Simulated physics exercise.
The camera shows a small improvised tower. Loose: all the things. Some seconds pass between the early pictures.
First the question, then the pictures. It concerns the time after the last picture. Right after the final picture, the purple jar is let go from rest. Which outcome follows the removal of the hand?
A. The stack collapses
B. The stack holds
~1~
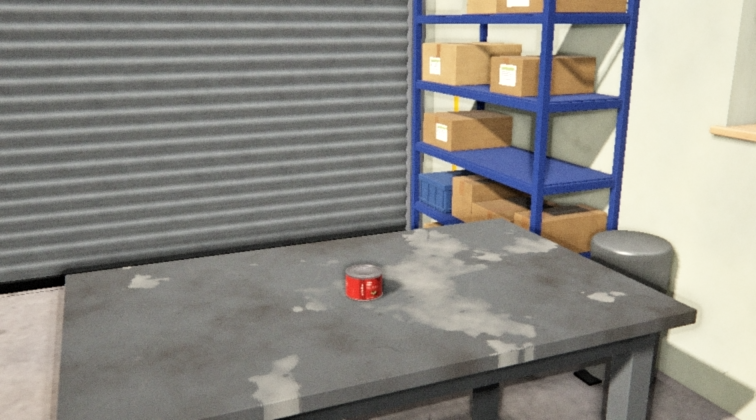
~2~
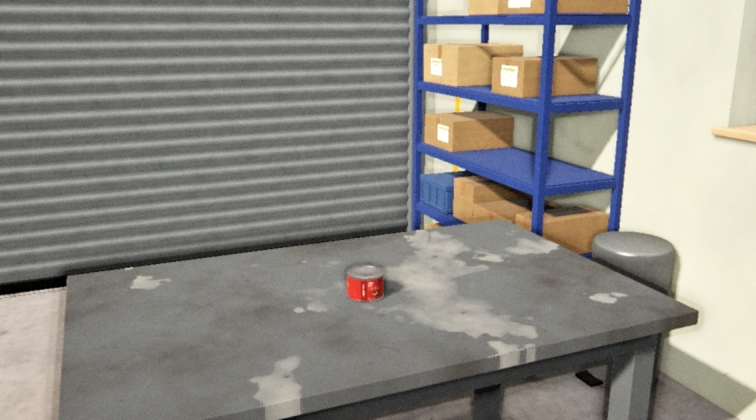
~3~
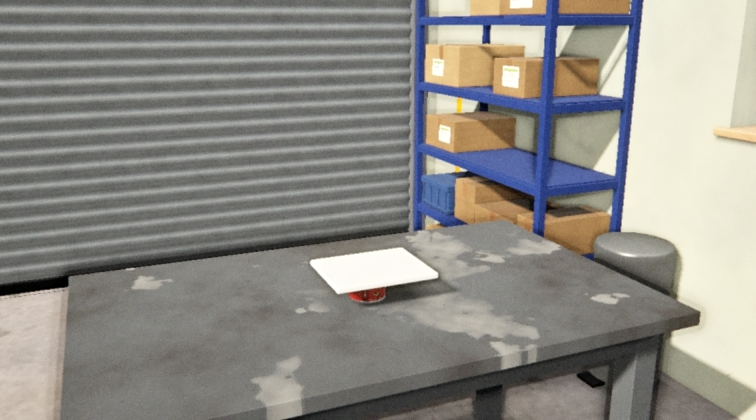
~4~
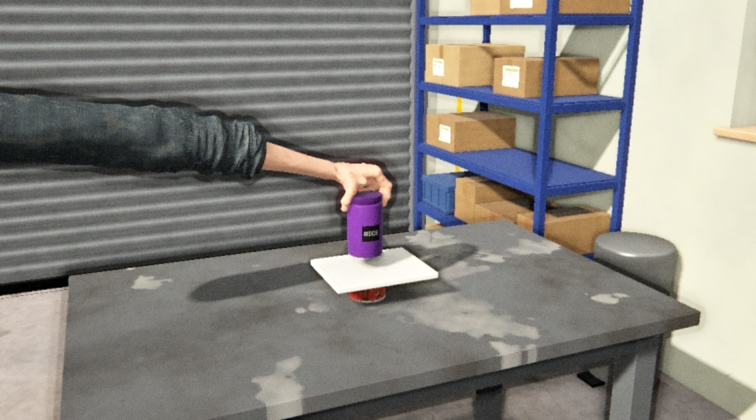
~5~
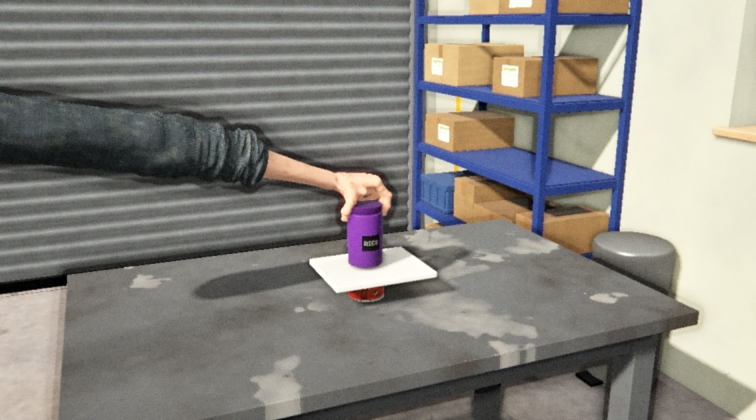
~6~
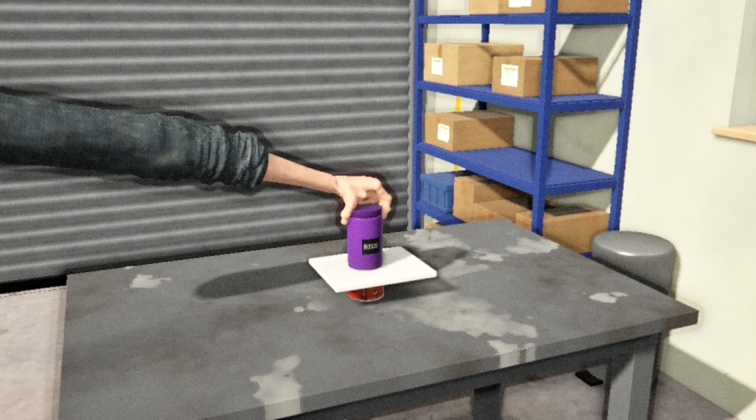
B.
Then, 0.10 s past the last view, nothing moves.
Then, 0.40 s past the last view, purple jar resting near (365, 237).
Finally, all 3 still in place. Final places as the last picture's camera would see them, purple jar near (365, 237). The stack keeps its balance.
